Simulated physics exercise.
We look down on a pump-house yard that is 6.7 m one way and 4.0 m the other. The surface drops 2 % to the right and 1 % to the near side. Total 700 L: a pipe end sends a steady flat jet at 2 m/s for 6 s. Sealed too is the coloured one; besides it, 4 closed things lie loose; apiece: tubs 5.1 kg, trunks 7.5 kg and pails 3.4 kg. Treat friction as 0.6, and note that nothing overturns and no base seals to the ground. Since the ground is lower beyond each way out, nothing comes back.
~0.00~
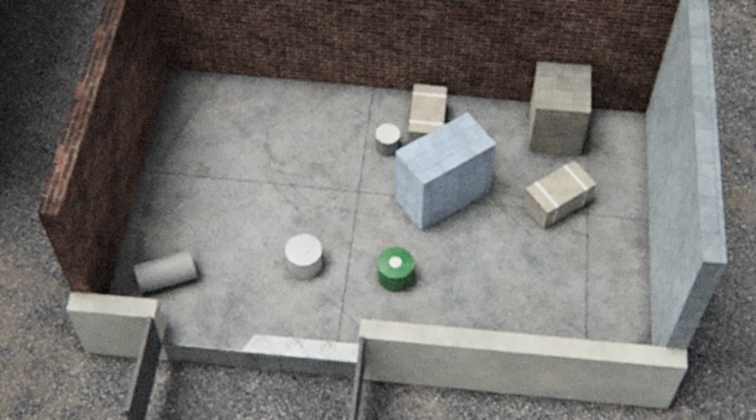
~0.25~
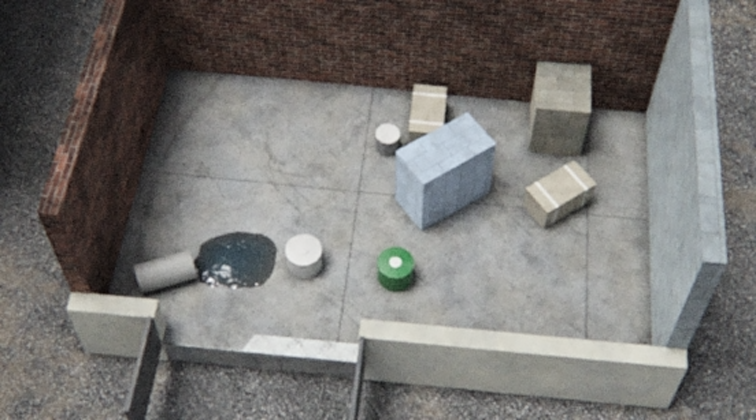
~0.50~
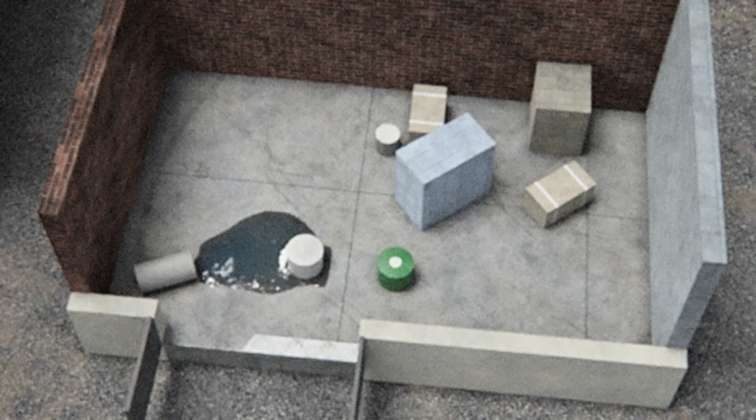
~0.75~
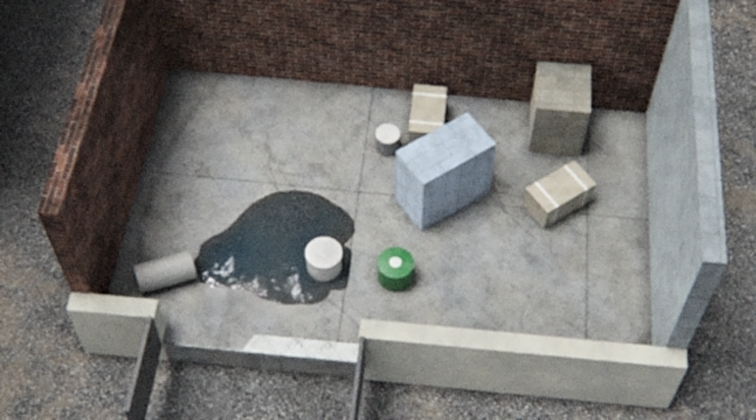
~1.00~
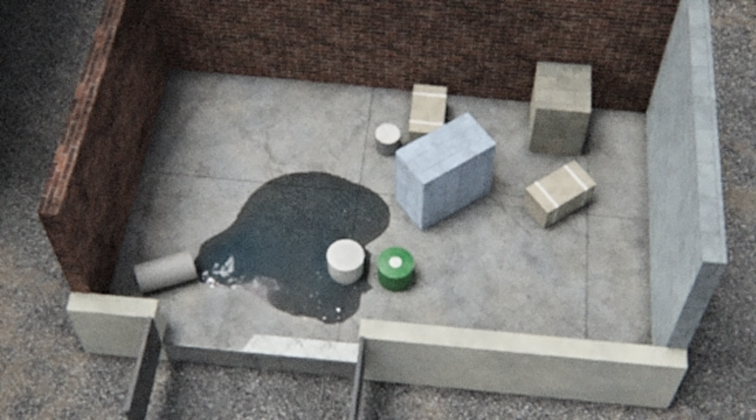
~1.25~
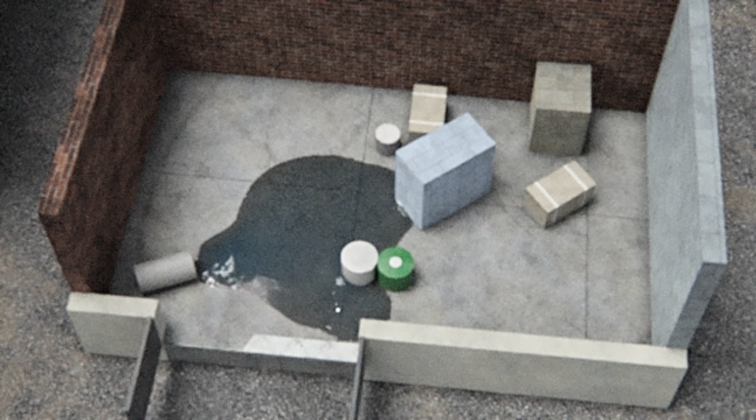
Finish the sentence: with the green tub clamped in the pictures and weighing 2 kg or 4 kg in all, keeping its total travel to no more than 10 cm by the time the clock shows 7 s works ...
With neither.
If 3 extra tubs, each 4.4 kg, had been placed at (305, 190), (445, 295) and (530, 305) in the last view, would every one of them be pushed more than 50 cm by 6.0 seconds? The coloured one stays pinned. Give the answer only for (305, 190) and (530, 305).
First greater, then greater.
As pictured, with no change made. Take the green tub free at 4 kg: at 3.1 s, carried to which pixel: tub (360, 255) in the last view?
Somewhere near (435, 268) in the last view.
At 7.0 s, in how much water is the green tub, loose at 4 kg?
About 12 cm.
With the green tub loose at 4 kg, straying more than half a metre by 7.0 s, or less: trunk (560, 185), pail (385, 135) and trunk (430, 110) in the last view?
Result by item: Stays closer; goes farther; goes farther.
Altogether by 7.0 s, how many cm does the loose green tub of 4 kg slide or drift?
I'd say close to 300 cm in total.
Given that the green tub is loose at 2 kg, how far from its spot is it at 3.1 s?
Close to 120 centimetres.
After 1.8 s the green tub would be 36 cm from its start with 2 kg and 16 cm from its start with 4 kg; 2 cm of water round it then.
After 3.1 s the green tub would be 129 cm from its start with 2 kg and 95 cm from its start with 4 kg; 3 cm of water round it then.
After 4.9 s the green tub would be 302 cm from its start with 2 kg and 273 cm from its start with 4 kg; 4 cm of water round it then.
After 7.0 s the green tub would be 296 cm from its start with 2 kg and 297 cm from its start with 4 kg; 12 cm of water round it then.
